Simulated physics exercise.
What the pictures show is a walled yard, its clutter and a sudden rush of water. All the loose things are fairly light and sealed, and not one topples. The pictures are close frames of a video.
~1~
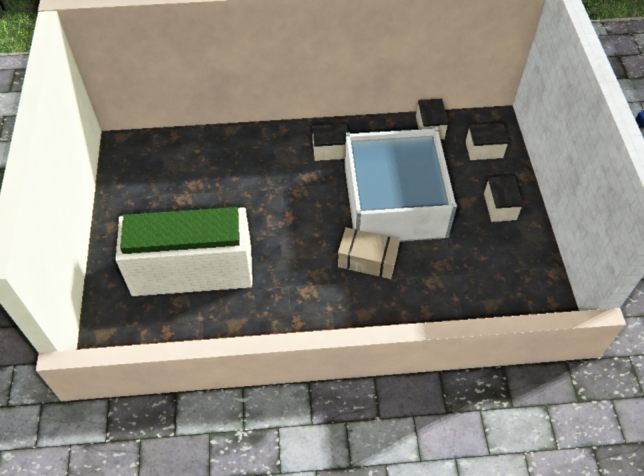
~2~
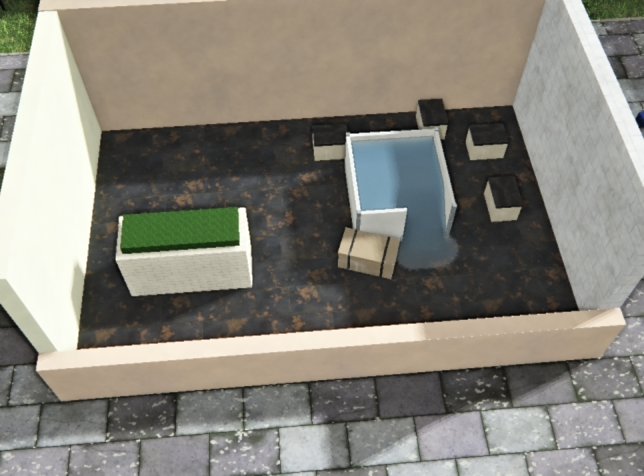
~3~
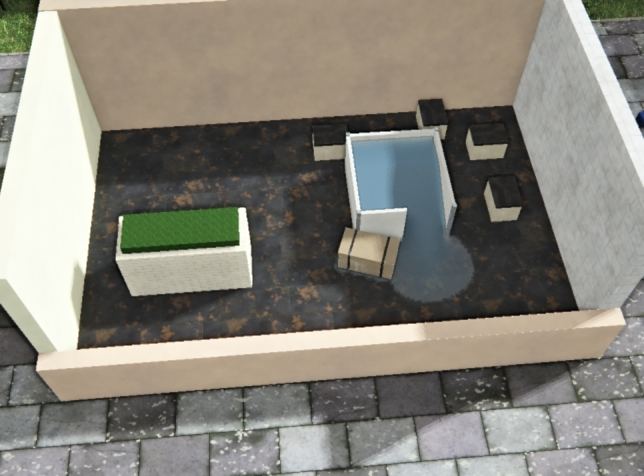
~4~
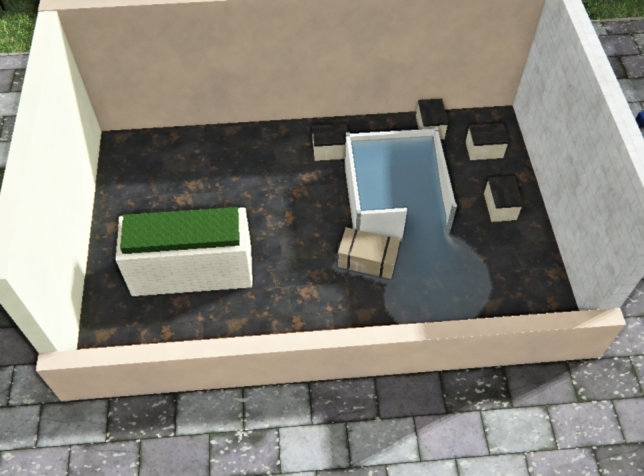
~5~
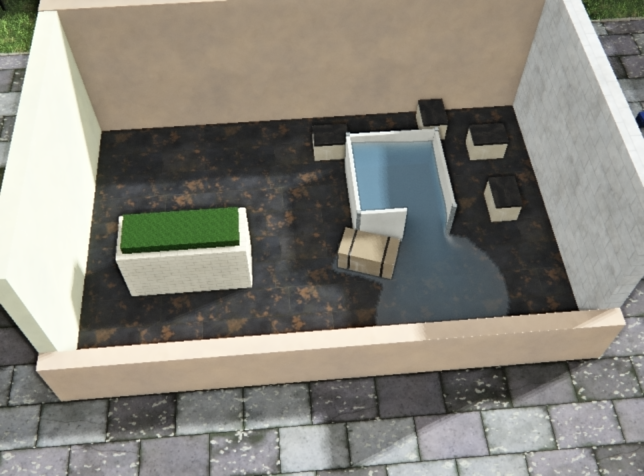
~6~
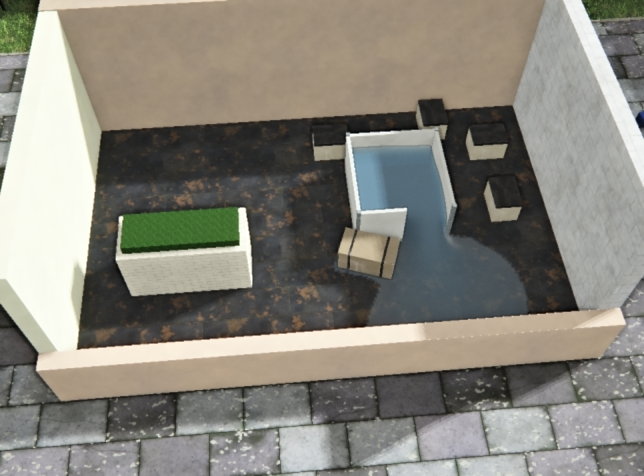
Water pours through a gap in a white tank and spreads across the dark yard floor.
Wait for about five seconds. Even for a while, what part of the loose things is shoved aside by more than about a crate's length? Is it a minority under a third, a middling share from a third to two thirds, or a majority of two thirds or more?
A middling share.
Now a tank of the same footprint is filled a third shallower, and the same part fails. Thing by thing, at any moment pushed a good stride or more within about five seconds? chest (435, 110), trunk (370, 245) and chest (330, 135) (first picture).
One: Stayed below the mark. Two: Stayed below the mark. Three: Stayed below the mark.
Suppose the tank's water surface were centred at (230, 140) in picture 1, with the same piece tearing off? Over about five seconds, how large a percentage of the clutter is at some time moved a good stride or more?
Close to 40 %.
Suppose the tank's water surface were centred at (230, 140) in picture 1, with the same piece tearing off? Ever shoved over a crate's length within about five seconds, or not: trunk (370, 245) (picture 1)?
As for that object, it got carried that far.
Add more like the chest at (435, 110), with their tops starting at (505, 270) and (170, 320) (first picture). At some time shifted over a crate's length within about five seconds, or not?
In order: Shoved clear, then shoved clear.
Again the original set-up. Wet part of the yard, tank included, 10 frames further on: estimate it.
Estimate: Near 35 %.
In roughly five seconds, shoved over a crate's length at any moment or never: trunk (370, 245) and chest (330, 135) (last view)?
Well, the first one remained nearby, while the second remained nearby.
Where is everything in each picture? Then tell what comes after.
The first frame shows a chest at (489, 133), on the bottom; a chest at (506, 191), on the bottom; 0 of 5 have shifted.
The second frame shows a chest at (489, 133), on the bottom; a chest at (506, 191), on the bottom; 0 of 5 have shifted.
The third frame shows a chest at (489, 133), on the bottom; a chest at (506, 191) rests on the ground; 0 of 5 have shifted.
The fourth frame shows a chest at (489, 133), on the bottom; a chest at (506, 191) rests on the ground; 0 of 5 have shifted.
The fifth frame shows a chest at (489, 133) rests on the ground; a chest at (506, 191) rests on the ground; 0 of 5 have shifted.
The sixth frame shows a chest at (489, 133) rests on the ground; a chest at (506, 191) rests on the ground; 0 of 5 have shifted.
A moment on, 0 of 5 are well off their spots; 0 afloat.
Next, 0 of 5 are well off their spots; 0 afloat.
Later, 2 of 5 are well off their spots; 2 afloat.
In the end, 3 of 5 are well off their spots, and 3 have been at some point; 1 afloat.
